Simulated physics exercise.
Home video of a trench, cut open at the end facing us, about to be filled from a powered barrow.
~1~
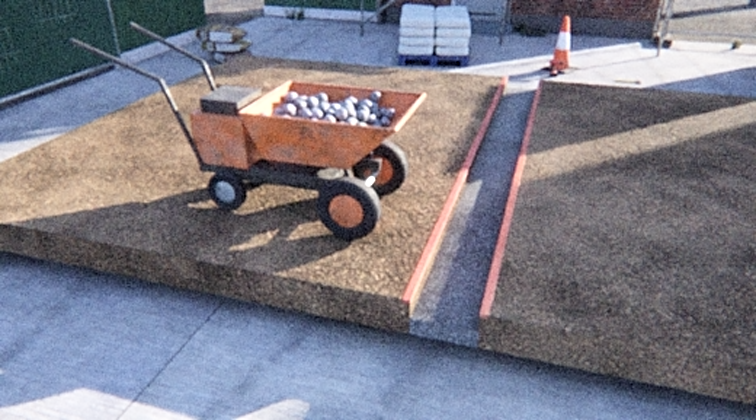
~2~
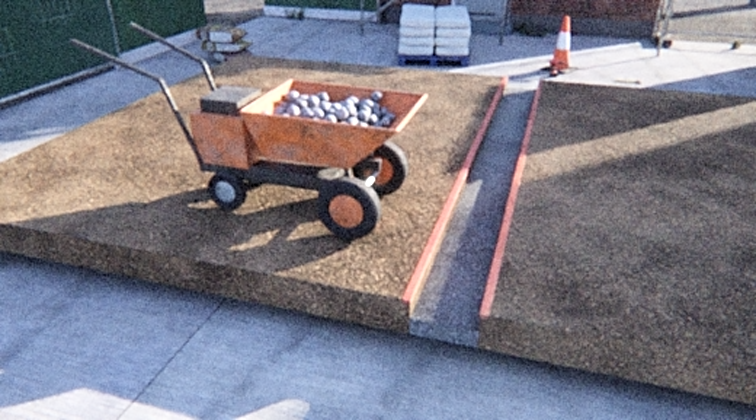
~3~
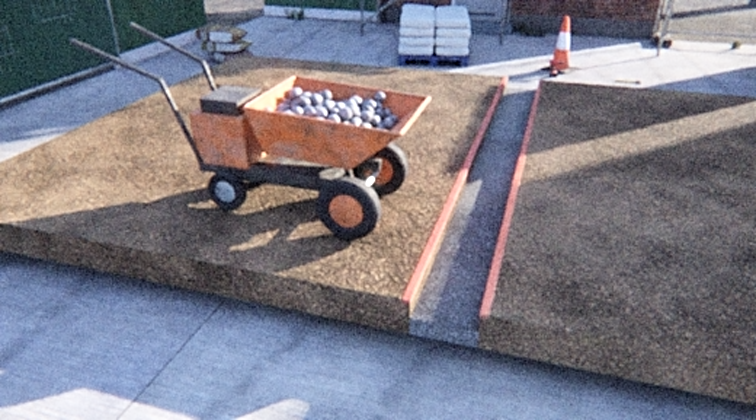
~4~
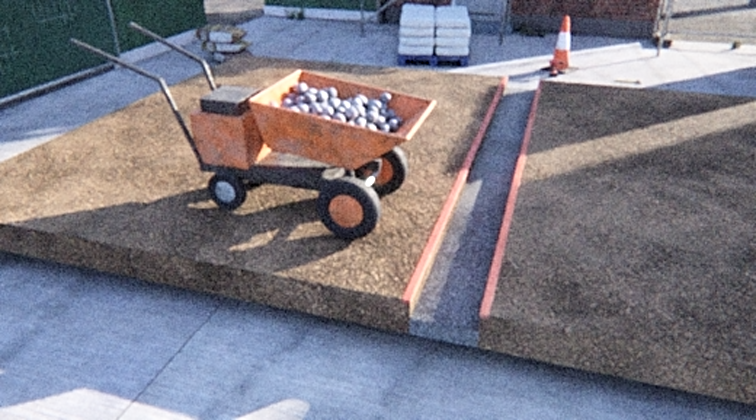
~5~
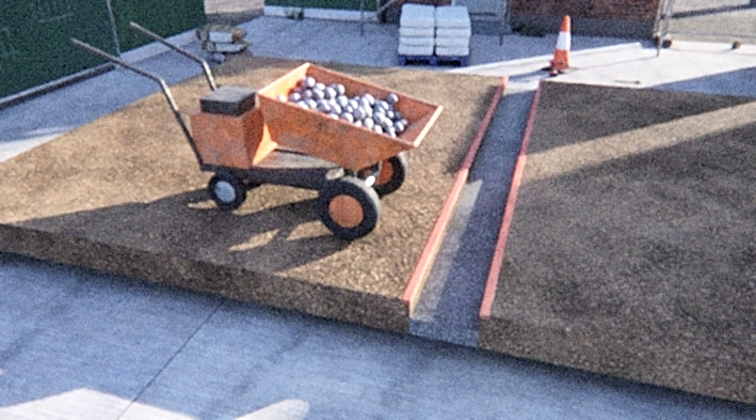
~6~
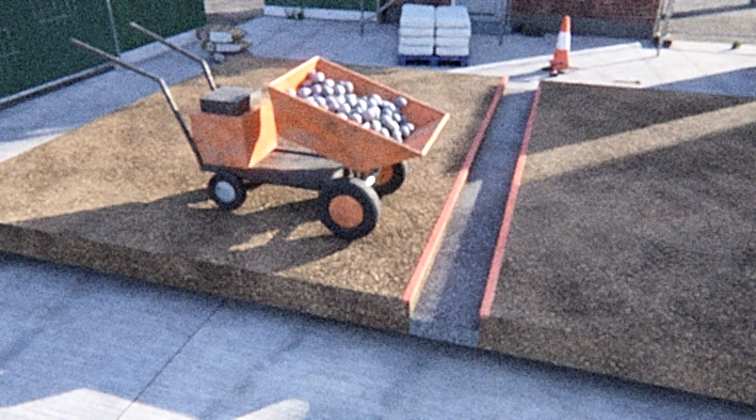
To begin with, an orange powered barrow loaded with round cobbles stands on a brown raised surface, its skip level, left of a shallow trench edged in red. The skip then tilts gradually towards the trench, its back end rising, until it is clearly tipped, while the wheels stay put.
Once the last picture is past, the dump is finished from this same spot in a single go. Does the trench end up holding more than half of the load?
Most of it.
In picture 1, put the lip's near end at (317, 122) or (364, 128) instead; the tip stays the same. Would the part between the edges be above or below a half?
With the lip at the first place the share is short of one half; at the second place it is beyond one half.
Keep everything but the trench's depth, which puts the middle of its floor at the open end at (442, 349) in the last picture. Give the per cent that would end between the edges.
Some 90 per cent.
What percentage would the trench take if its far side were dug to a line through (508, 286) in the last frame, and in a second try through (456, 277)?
The first try lands around 80 %, the second around 20 %.
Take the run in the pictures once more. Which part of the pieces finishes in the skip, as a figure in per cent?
I'd say close to 15 percent.
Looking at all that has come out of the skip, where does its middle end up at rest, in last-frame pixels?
I'd mark it at roughly (479, 235).
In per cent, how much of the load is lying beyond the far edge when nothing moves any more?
Roughly 15 in a hundred.
Soon, skip tipped steeply; all in the skip.
A while on, skip tipped steeply; most in the skip; about a quarter in or heaped over the trench; a stray few falling.
Towards the end, skip tipped right over; about a quarter in the skip; about two thirds in or heaped over the trench; a small part beyond it.
Finally, skip tipped right over; about a quarter in the skip; about two thirds in or heaped over the trench; a small part beyond it.
